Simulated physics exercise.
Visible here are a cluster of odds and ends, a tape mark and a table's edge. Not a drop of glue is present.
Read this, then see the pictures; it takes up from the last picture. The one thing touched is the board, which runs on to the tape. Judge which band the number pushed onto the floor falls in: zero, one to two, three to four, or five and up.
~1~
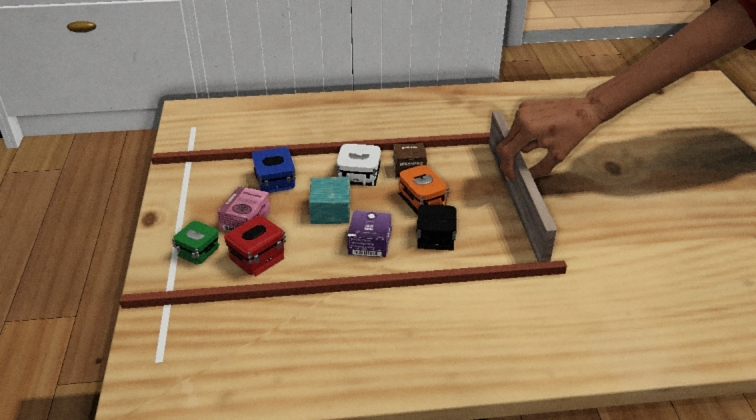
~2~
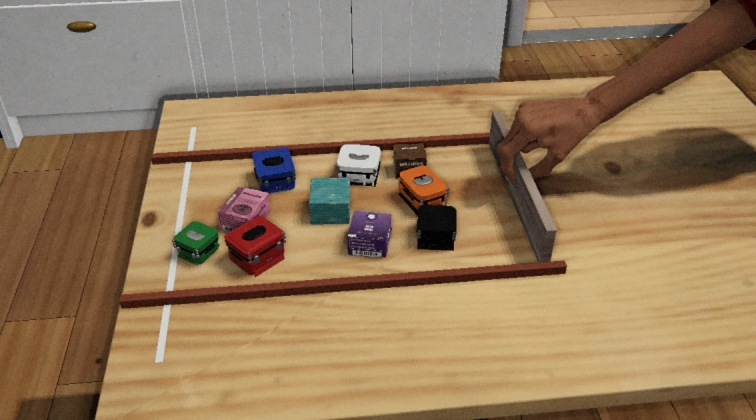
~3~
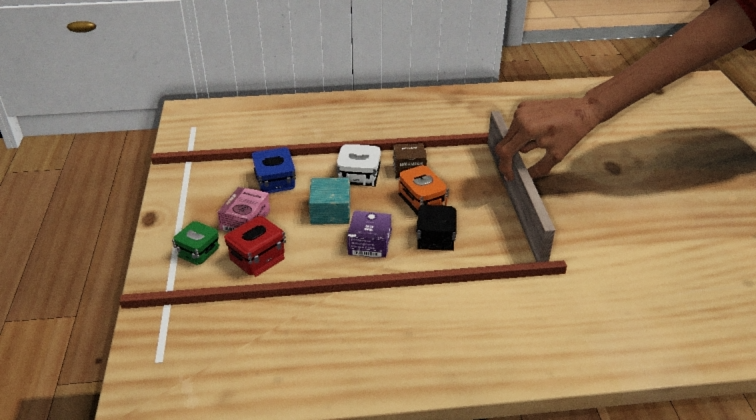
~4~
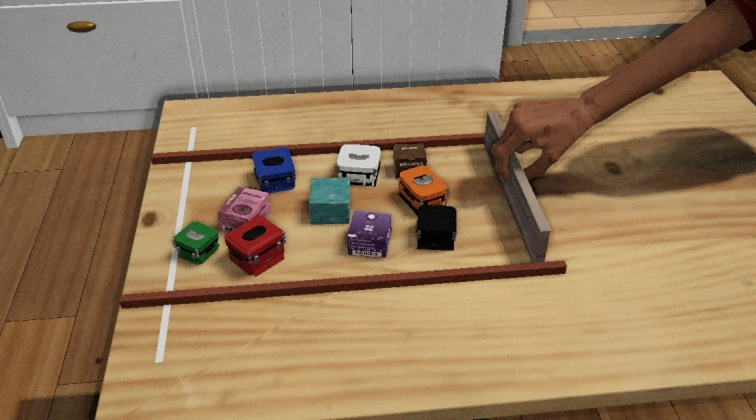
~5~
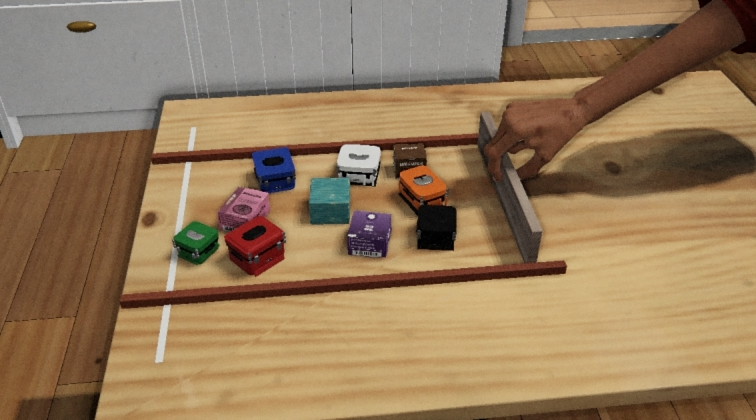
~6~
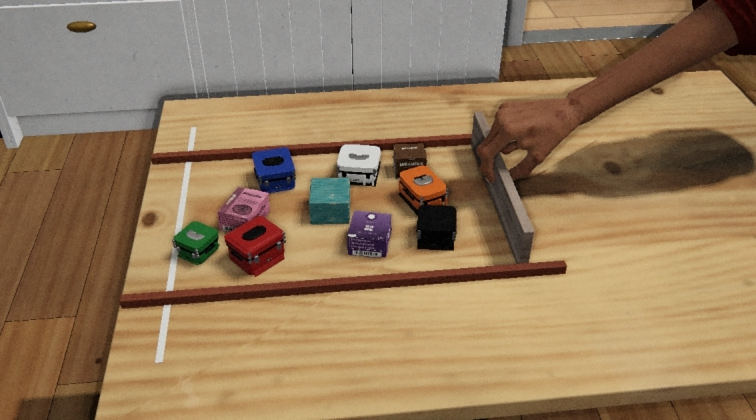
It falls in the five and up band.
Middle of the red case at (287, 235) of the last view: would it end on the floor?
From that start, the object then does not stay.
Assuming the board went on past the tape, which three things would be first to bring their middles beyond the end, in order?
They are the green case, the red case, the blue case.
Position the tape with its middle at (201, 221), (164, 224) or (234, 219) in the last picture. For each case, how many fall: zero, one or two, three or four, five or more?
In turn: Either three or four, five or more, 1 or 2.
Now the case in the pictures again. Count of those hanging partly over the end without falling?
The number would be 0.
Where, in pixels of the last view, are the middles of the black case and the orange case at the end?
First (153, 250), then (163, 206).
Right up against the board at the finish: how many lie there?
Count recorded: 3.
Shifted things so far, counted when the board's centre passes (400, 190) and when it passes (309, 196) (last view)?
At first I count 5, and then 10.
A little later, none off yet; green case at rest near (198, 244); pink box at rest near (244, 211); red case at rest near (256, 246).
When it is over, the number that fall off is five or more; down, white case, purple box, turquoise block, blue case, red case, pink box and green case.
